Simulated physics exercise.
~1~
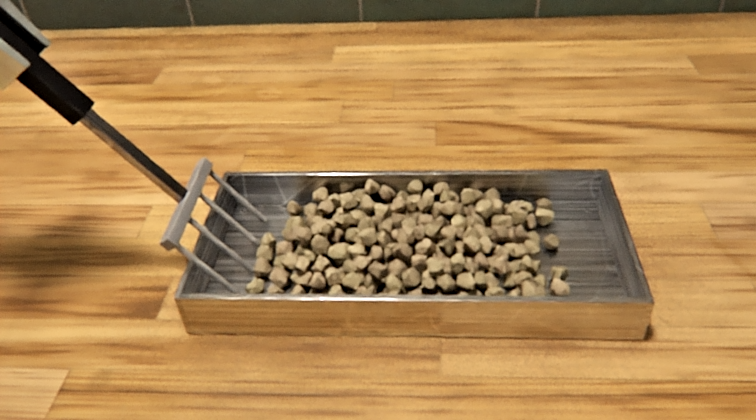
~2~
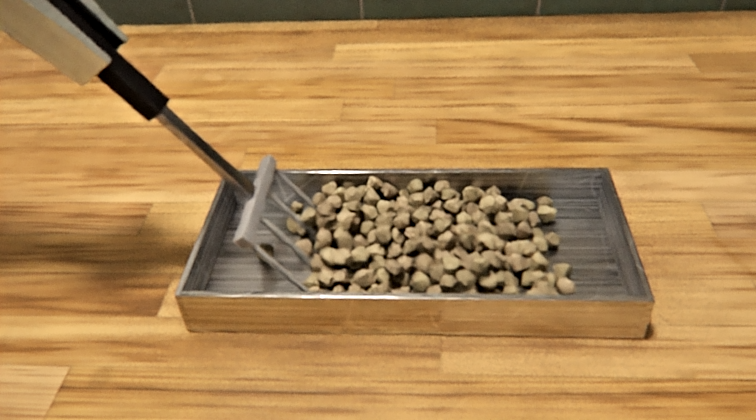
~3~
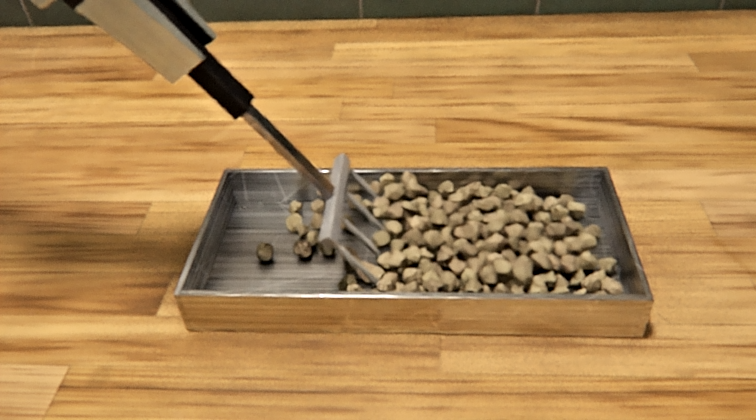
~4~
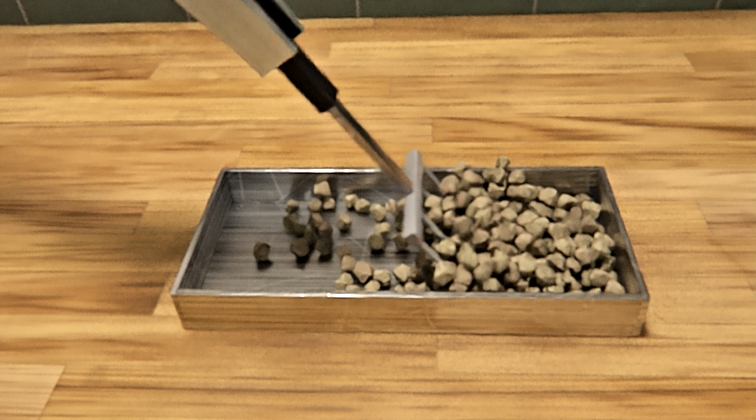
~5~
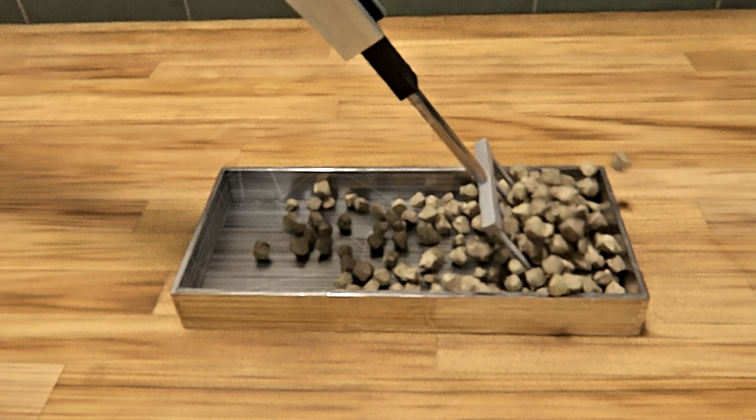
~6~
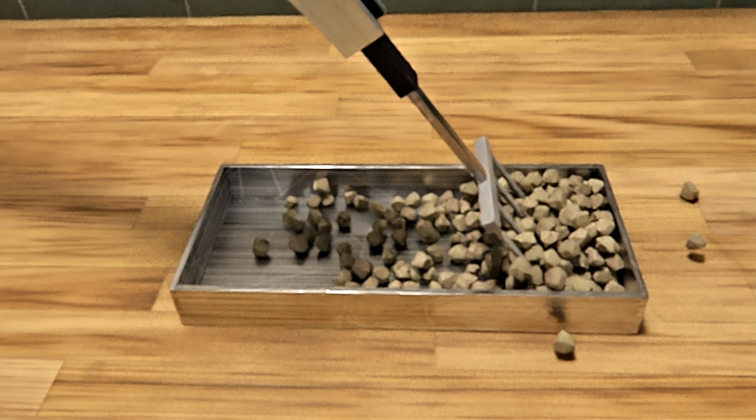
A robot arm dragged a four-toothed rake from left to right through a shallow tray of small pebbles, heaping many at the right end and leaving some scattered behind, until a few spilled over onto the wooden table as the rake stopped.
